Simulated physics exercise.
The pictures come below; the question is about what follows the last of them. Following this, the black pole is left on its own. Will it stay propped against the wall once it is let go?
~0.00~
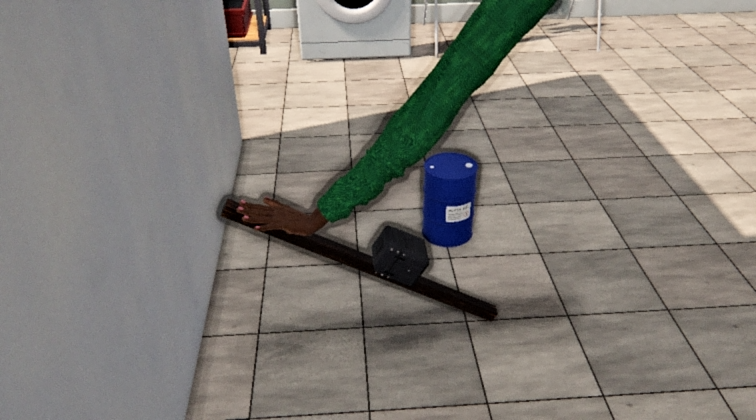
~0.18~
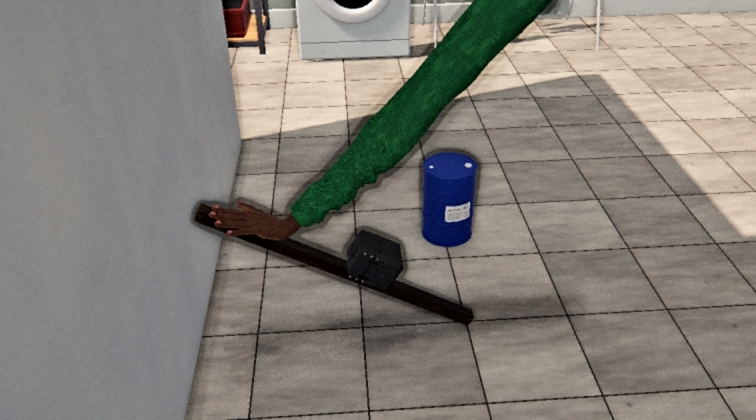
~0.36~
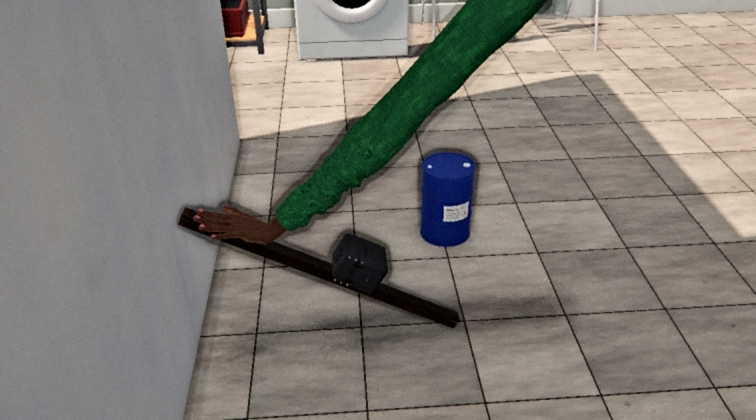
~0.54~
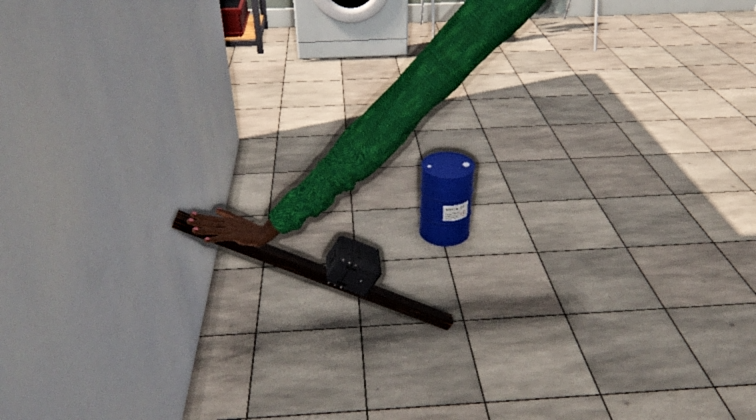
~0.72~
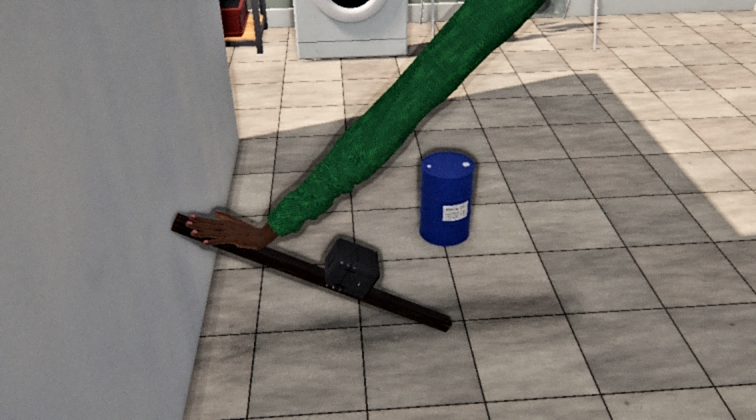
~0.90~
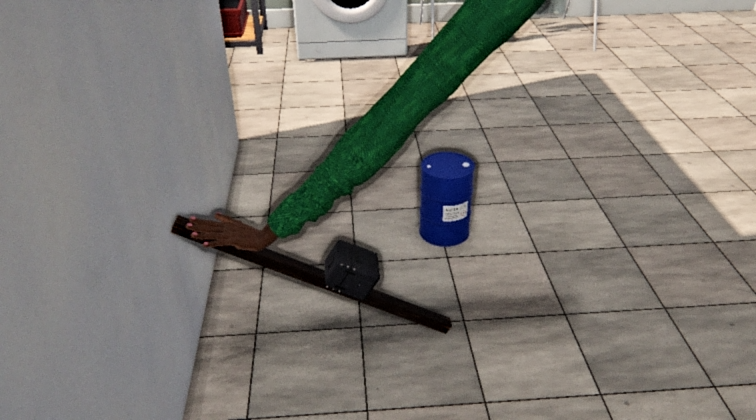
Most likely it shifts.
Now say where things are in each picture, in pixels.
In the first frame, on its way; black pole (369, 265); blue canister (449, 200).
In the second frame, on its way; black pole (344, 269); blue canister (448, 200).
In the third frame, on its way; black pole (329, 272); blue canister (447, 200).
In the fourth frame, on its way; black pole (323, 275); blue canister (446, 199).
In the fifth frame, leant on the wall, still held; black pole (321, 277); blue canister (446, 199).
In the sixth frame, leant on the wall, still held; black pole (321, 279); blue canister (446, 199).
Around 1.30 s, black pole sunk by 22° near (346, 318).
Around 1.40 s, black pole sunk by 30° near (351, 328).
Finally (2.2 s), moved from the start, black pole; blue canister still in place. Final places as the last picture's camera would see them, black pole near (351, 332). The pole gives way.
